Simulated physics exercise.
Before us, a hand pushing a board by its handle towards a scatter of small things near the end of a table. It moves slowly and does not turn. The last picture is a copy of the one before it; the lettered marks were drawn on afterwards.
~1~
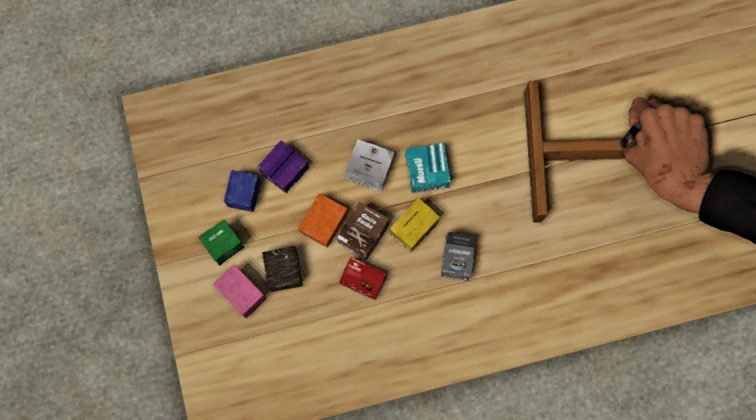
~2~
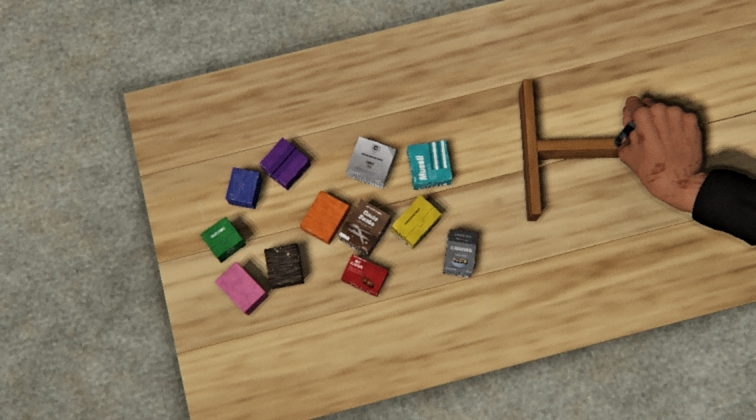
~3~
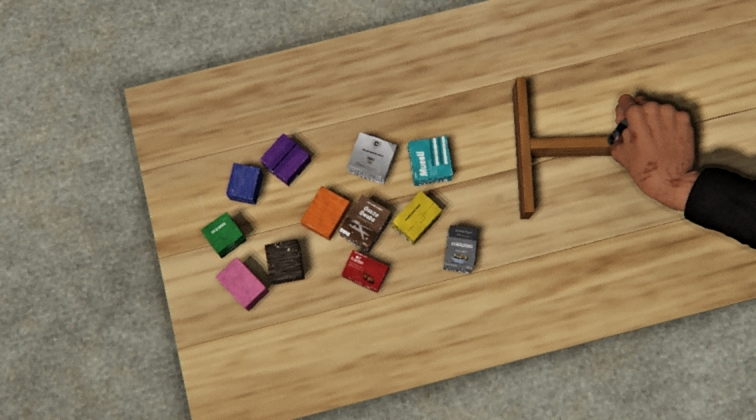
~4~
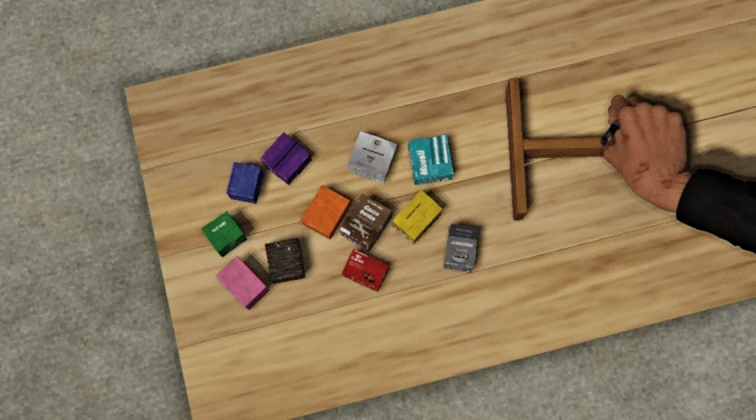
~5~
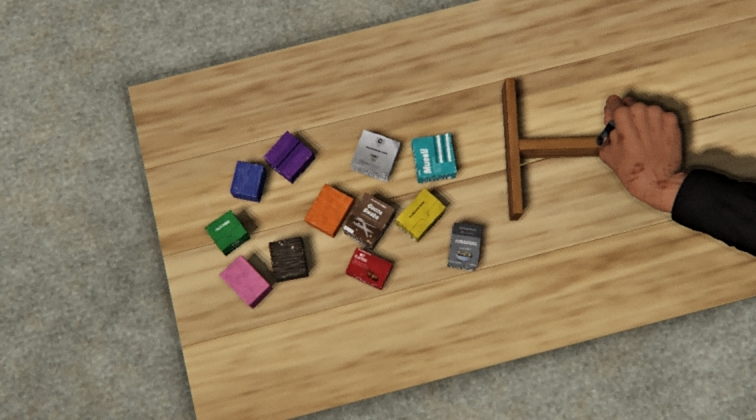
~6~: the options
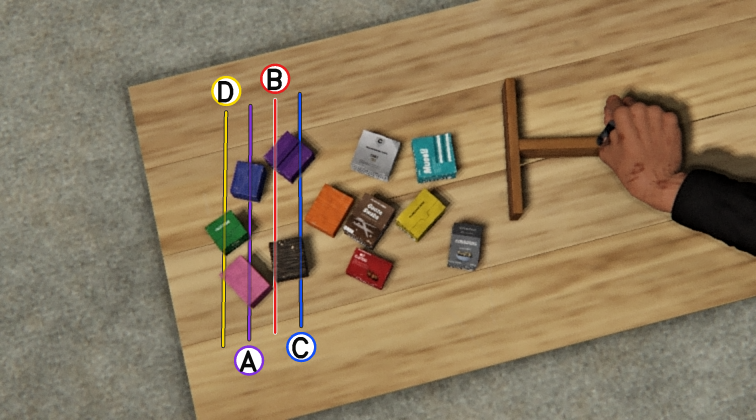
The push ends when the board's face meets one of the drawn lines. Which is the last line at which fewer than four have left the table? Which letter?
No fourth one falls up to D.
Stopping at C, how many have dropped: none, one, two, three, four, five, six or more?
By then, none.
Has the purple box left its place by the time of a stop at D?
Yes.
On the marked copy, A at (250, 219); B at (275, 213); C at (300, 206); D at (224, 225).
Taking D. A third of the way, board (411, 170); grey packet (457, 257); white box (345, 163).
Two thirds of the way, board (306, 197); pink block (224, 291); green box (216, 241).
When it is over, board (223, 218); pink block over the edge; green box over the edge; two fallen.
As for the rest, A is within the limit but short; B is within the limit but short; C is within the limit but short.
